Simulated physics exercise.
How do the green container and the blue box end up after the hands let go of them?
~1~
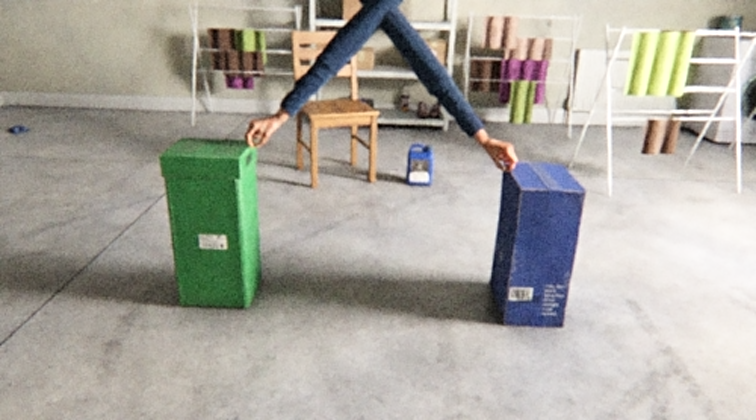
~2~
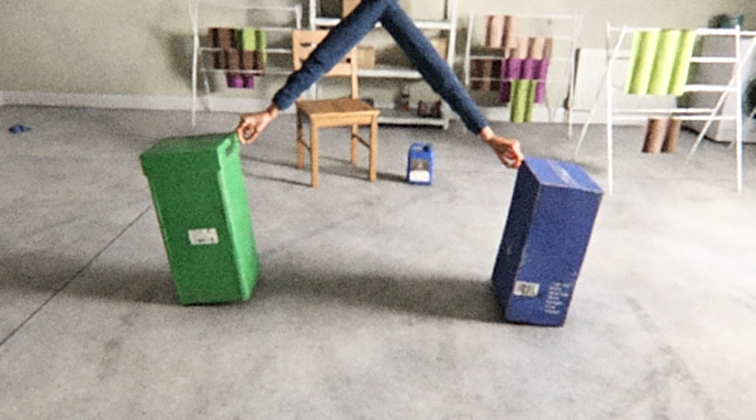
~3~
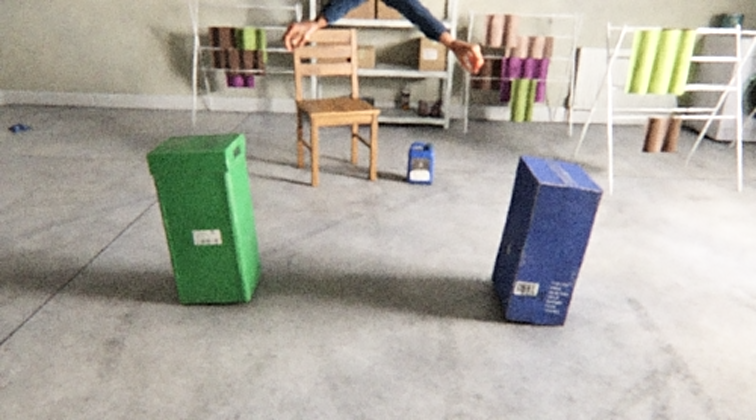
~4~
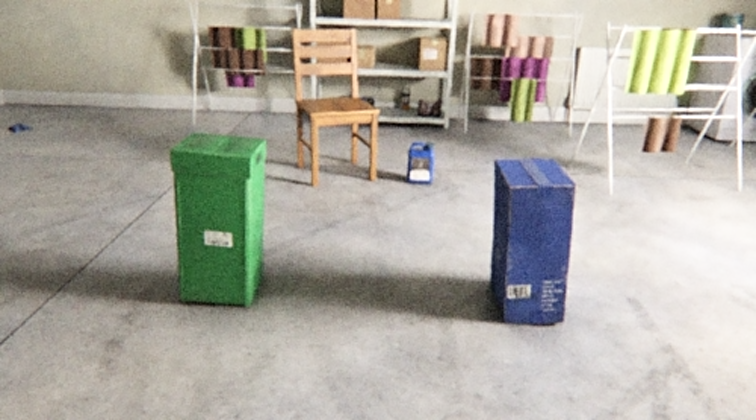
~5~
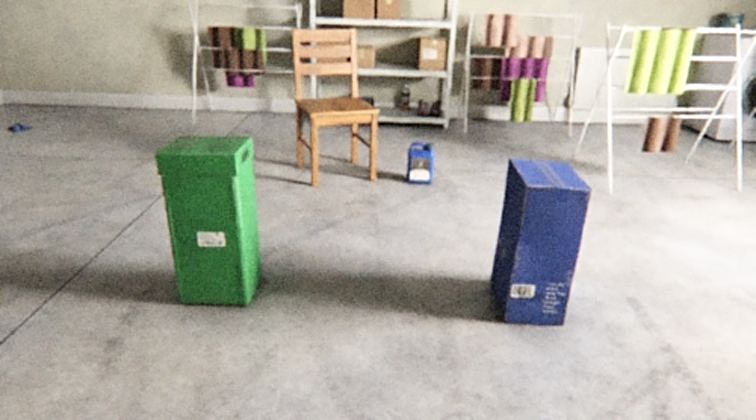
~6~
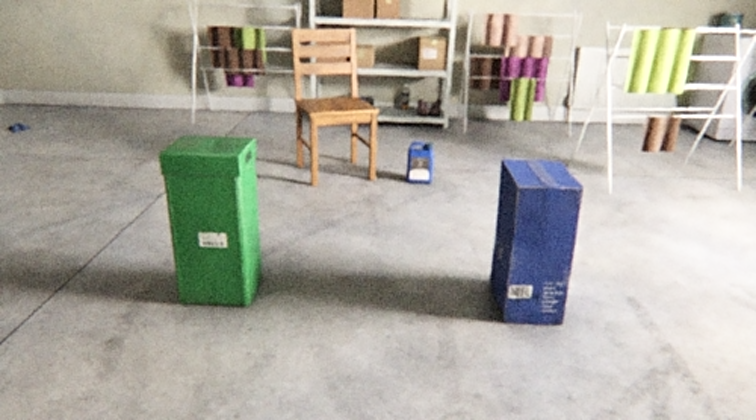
Both stay standing. The green container and the blue box each rock a little and then settle back upright on their bases.
